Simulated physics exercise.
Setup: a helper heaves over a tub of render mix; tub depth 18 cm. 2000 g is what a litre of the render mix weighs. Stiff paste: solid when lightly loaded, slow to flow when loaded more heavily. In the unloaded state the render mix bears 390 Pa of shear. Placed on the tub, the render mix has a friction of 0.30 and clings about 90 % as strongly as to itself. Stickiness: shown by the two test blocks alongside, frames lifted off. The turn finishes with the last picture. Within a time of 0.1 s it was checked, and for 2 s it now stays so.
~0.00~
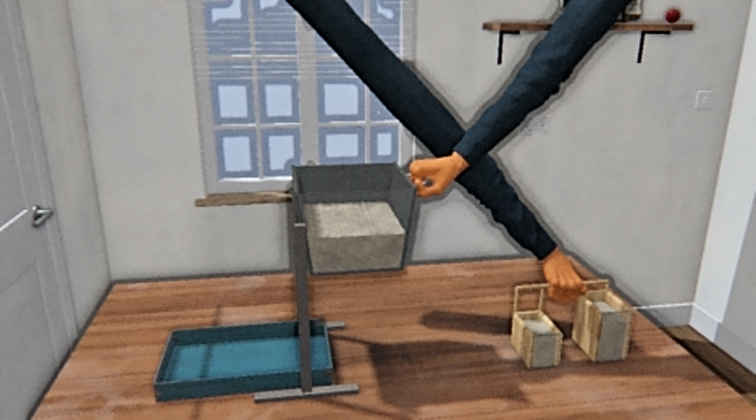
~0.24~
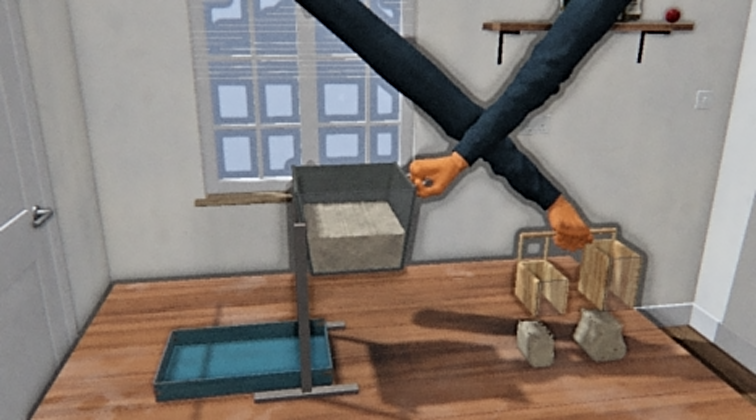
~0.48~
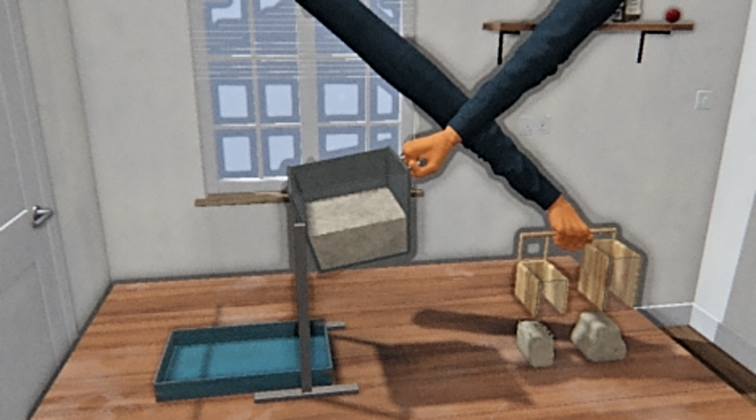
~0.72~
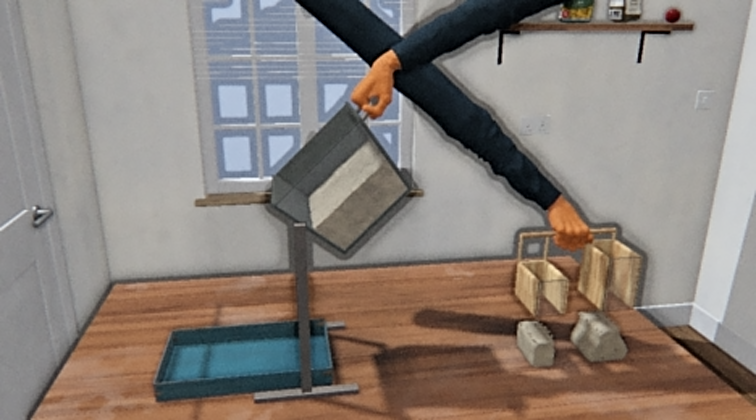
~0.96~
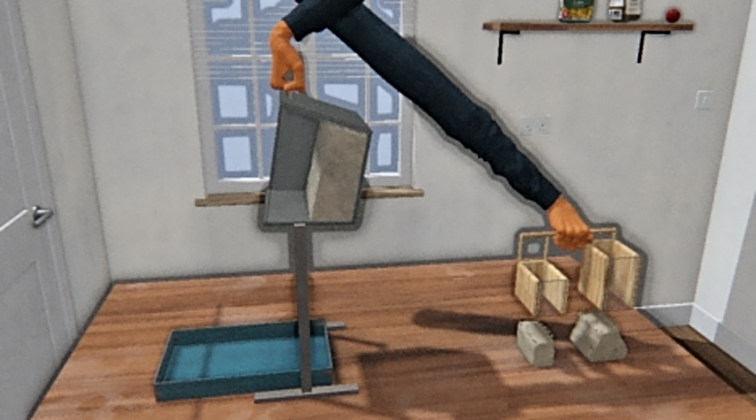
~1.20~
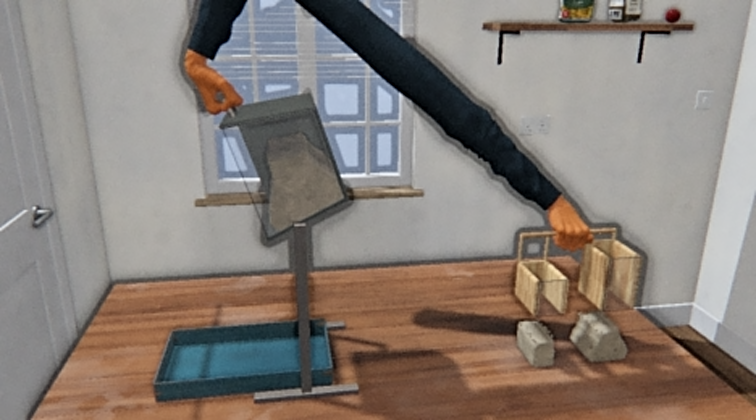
A hand lifts wooden molds off two grey blocks while another tilts a tub leftward.
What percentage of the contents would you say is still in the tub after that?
I would say about 3 %.
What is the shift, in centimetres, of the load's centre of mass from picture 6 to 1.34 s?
It has moved close to 8 cm.
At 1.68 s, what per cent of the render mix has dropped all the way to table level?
Near 65 per cent has got down by that time.
By 1.34 s, the tub is at 108 degrees and holds 70 %.
By 1.51 s, the tub is at 108 degrees and holds 32 %.
By 1.68 s, the tub is at 108 degrees and holds 7 %.
By 1.85 s, the tub is at 108 degrees and holds 3 %.
By 3.20 s, at the end, the tub is at 108 degrees and holds 3 %.
